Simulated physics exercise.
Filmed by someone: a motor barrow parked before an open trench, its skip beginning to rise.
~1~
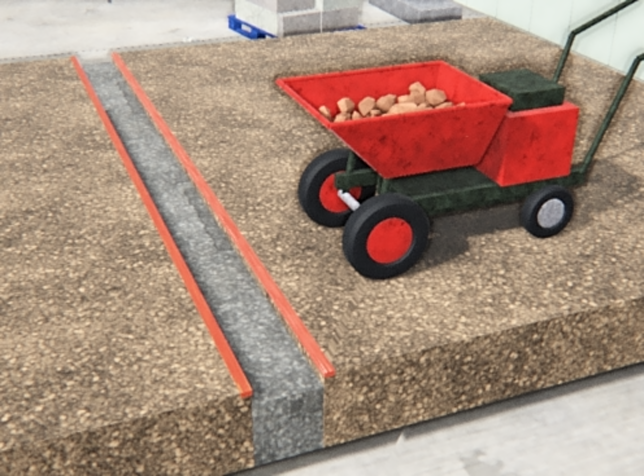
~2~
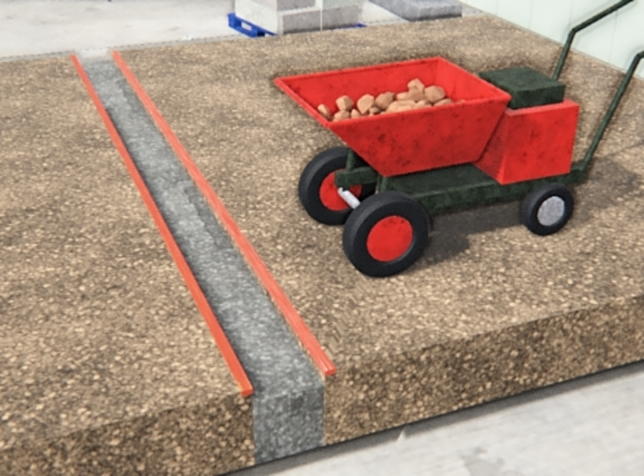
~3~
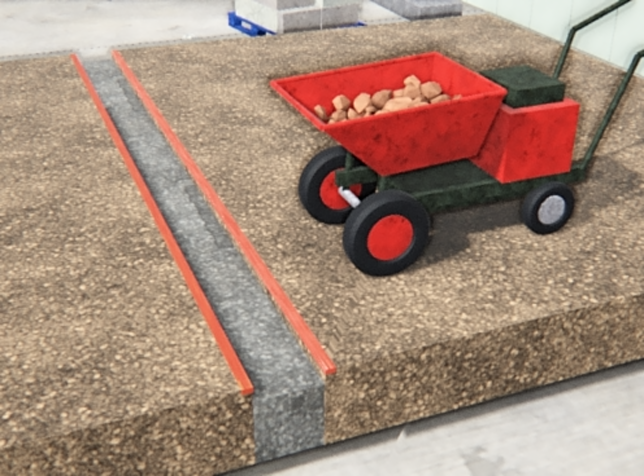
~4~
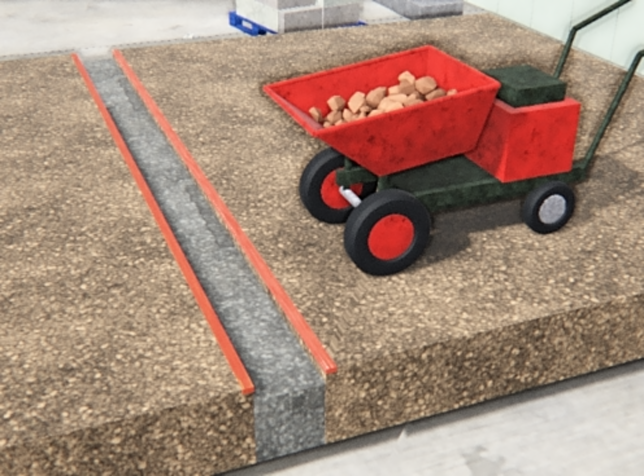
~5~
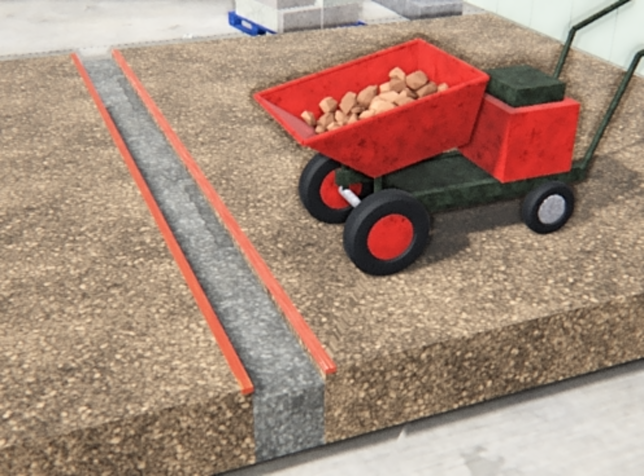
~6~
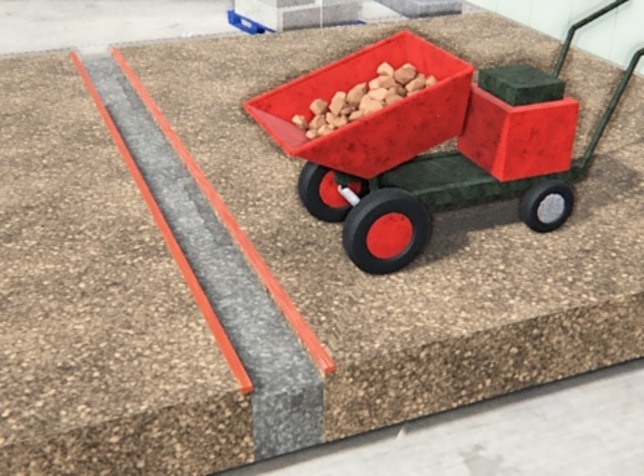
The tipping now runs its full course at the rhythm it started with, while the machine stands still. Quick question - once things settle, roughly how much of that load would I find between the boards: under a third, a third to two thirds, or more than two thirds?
You would find between one and two thirds there.
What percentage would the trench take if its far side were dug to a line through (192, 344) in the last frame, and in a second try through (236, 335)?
The first try comes out at 70 percent and the second at 30 percent.
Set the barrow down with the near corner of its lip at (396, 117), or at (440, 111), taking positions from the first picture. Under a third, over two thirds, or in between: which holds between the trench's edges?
Well, for the first stop the answer is one to two thirds, and for the second it is under a third.
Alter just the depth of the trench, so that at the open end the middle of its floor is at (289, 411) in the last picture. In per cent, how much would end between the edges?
80 %, roughly.
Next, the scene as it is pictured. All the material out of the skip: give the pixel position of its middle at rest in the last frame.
About pixel (202, 269).
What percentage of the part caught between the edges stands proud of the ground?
The answer is close to 40 per cent.
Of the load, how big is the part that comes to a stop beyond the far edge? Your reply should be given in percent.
Roughly 25 percent.
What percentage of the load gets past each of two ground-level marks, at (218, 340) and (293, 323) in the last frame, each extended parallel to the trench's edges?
About 20 % and 70 %.
Soon after the last picture, skip tipped steeply; all in the skip.
A little later, skip tipped steeply; about two thirds in the skip; about a third in or heaped over the trench; a small part beyond it.
Later still, skip tipped right over; about a quarter in the skip; about half in or heaped over the trench; about a quarter beyond it.
At rest, skip tipped right over; about a quarter in the skip; about half in or heaped over the trench; about a quarter beyond it.
